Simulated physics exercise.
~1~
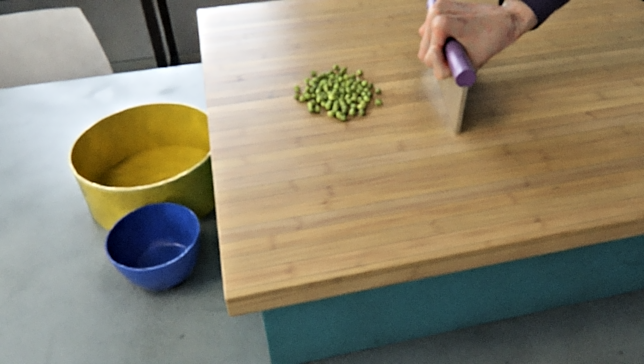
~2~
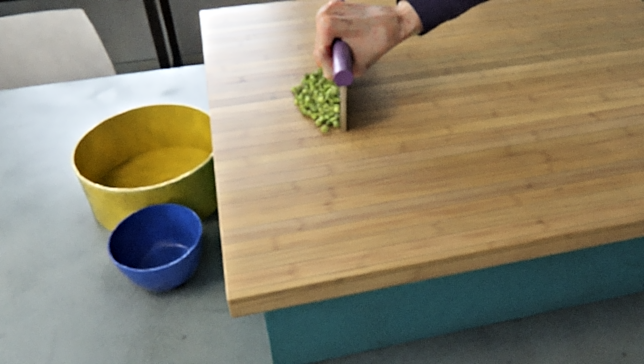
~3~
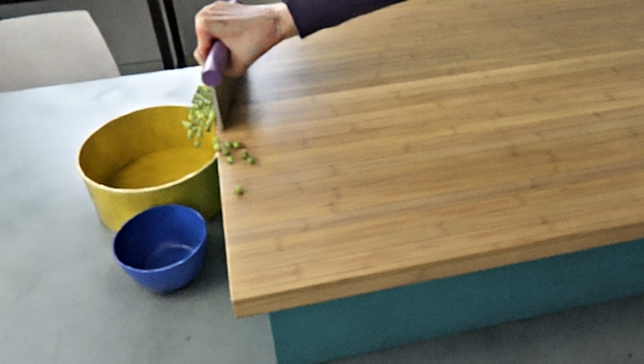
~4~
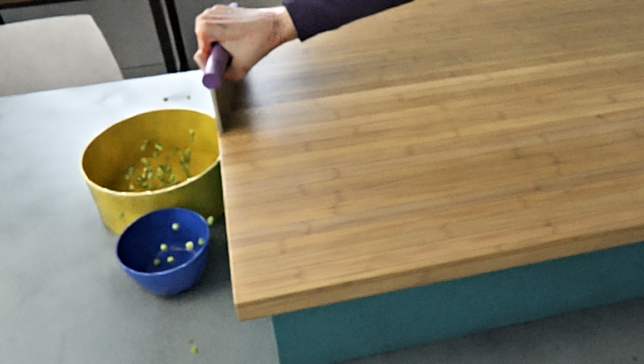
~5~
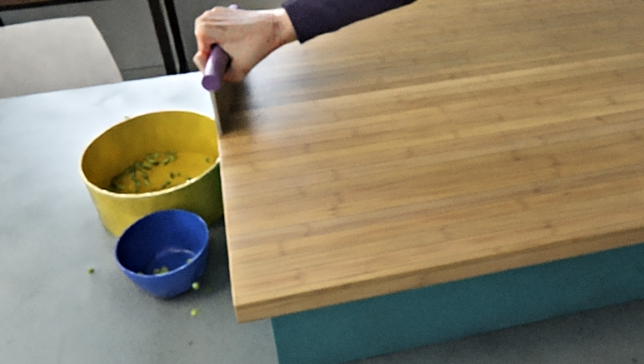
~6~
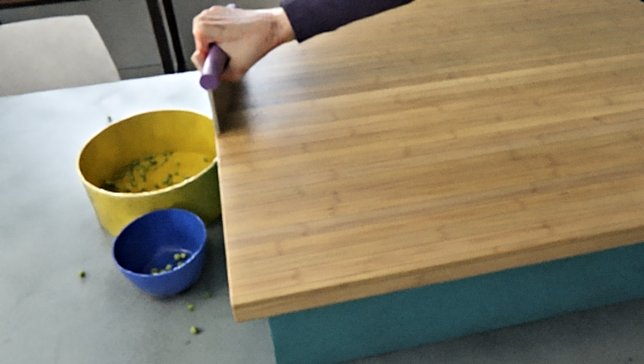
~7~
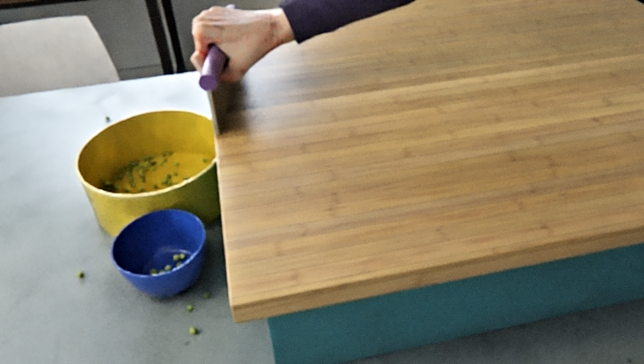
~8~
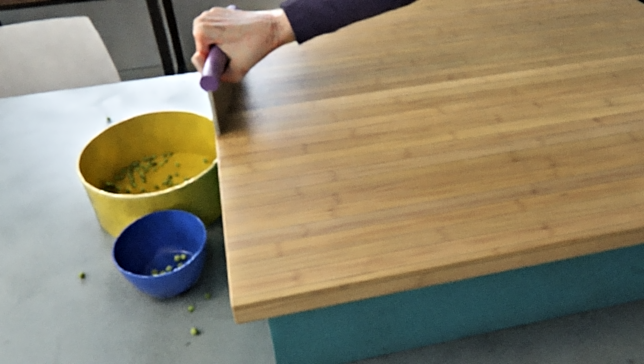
A hand holding a purple-handled scraper sweeps a pile of small green pieces leftward across a wooden board and over its edge, stopping there as most land in the yellow pot, a few in the blue bowl, and several scattered on the grey surface below.
